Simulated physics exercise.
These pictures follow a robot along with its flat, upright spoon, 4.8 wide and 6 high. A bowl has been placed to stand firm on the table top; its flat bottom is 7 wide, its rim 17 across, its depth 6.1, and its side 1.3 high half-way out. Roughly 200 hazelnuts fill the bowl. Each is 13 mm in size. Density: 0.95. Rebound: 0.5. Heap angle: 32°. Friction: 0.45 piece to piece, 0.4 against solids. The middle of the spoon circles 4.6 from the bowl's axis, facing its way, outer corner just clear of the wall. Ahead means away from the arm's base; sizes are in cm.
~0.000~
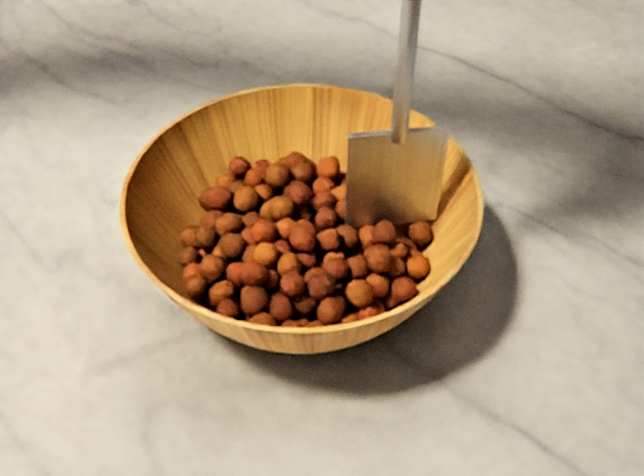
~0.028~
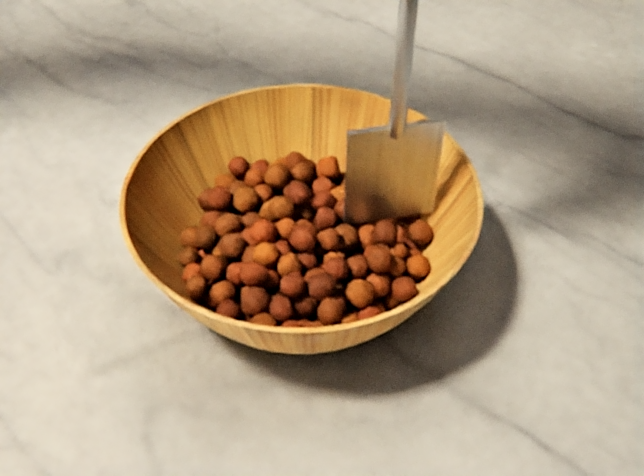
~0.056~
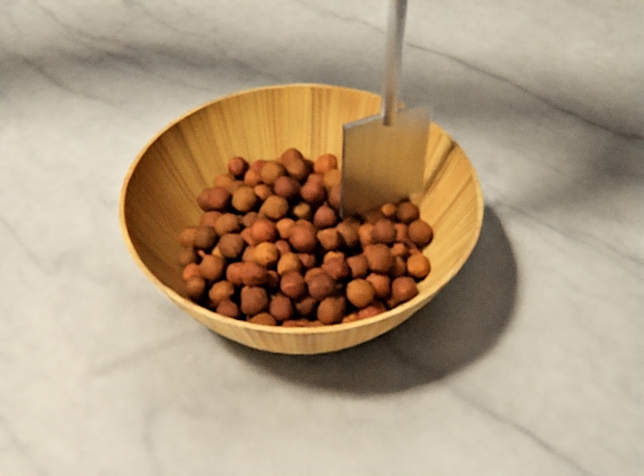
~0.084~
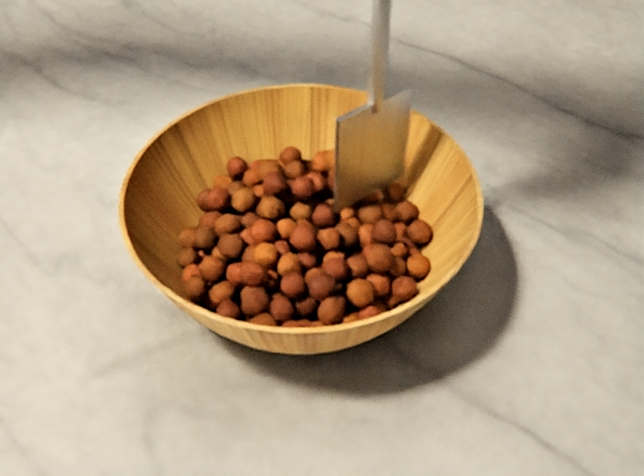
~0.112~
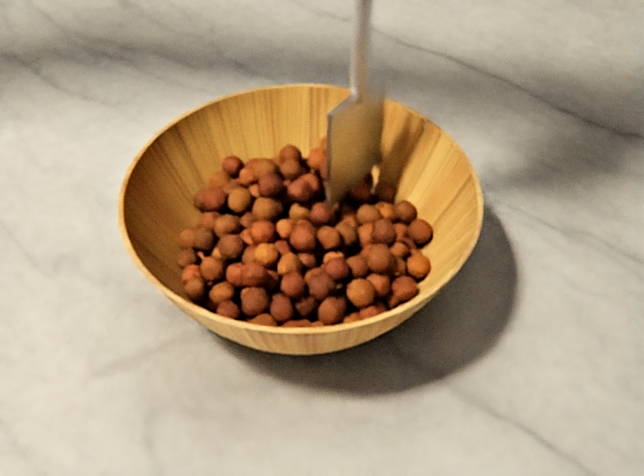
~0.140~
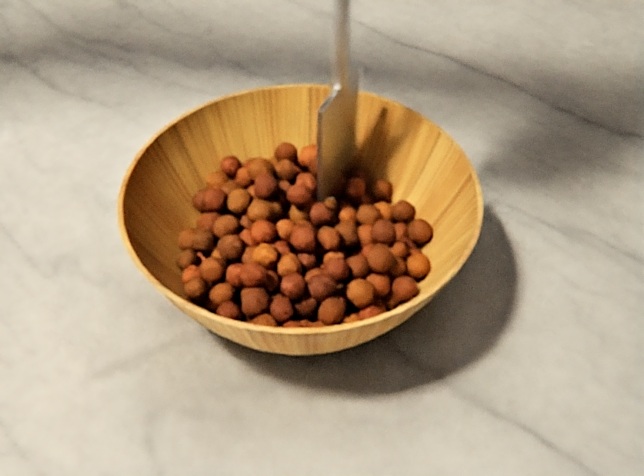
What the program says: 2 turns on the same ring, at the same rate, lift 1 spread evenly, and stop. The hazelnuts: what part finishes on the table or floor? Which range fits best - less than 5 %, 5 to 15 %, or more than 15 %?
The range that fits is 5 to 15 %.
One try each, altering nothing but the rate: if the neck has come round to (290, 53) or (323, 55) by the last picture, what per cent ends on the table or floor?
About 20 per cent, then about 15 per cent.
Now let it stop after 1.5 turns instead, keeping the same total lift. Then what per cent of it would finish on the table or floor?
Roughly 10 per cent.
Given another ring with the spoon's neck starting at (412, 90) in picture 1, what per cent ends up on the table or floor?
About 0 %.
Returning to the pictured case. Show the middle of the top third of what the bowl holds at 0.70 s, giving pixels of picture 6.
About (394, 230) in the last picture.
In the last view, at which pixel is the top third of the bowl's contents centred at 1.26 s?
Around (255, 250).
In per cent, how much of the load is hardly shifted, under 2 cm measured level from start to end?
Result: Close to 45 per cent of the load.
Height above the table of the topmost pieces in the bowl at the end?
Height: Roughly 4.5 cm.
By 0.70 s, 318° round, highest piece 8 above the table; 192 in the bowl, 7 on the table or floor.
By 1.26 s, 220° round, highest piece 7 above the table; 186 in the bowl, 13 on the table or floor.
By 1.74 s, 0° round, highest piece 4 above the table; 184 in the bowl, 15 on the table or floor.
By 2.44 s, 0° round, highest piece 4 above the table; 184 in the bowl, 15 on the table or floor.
Final count, 184 in the bowl, 15 on the table or floor. That is 8 % on the table or floor.
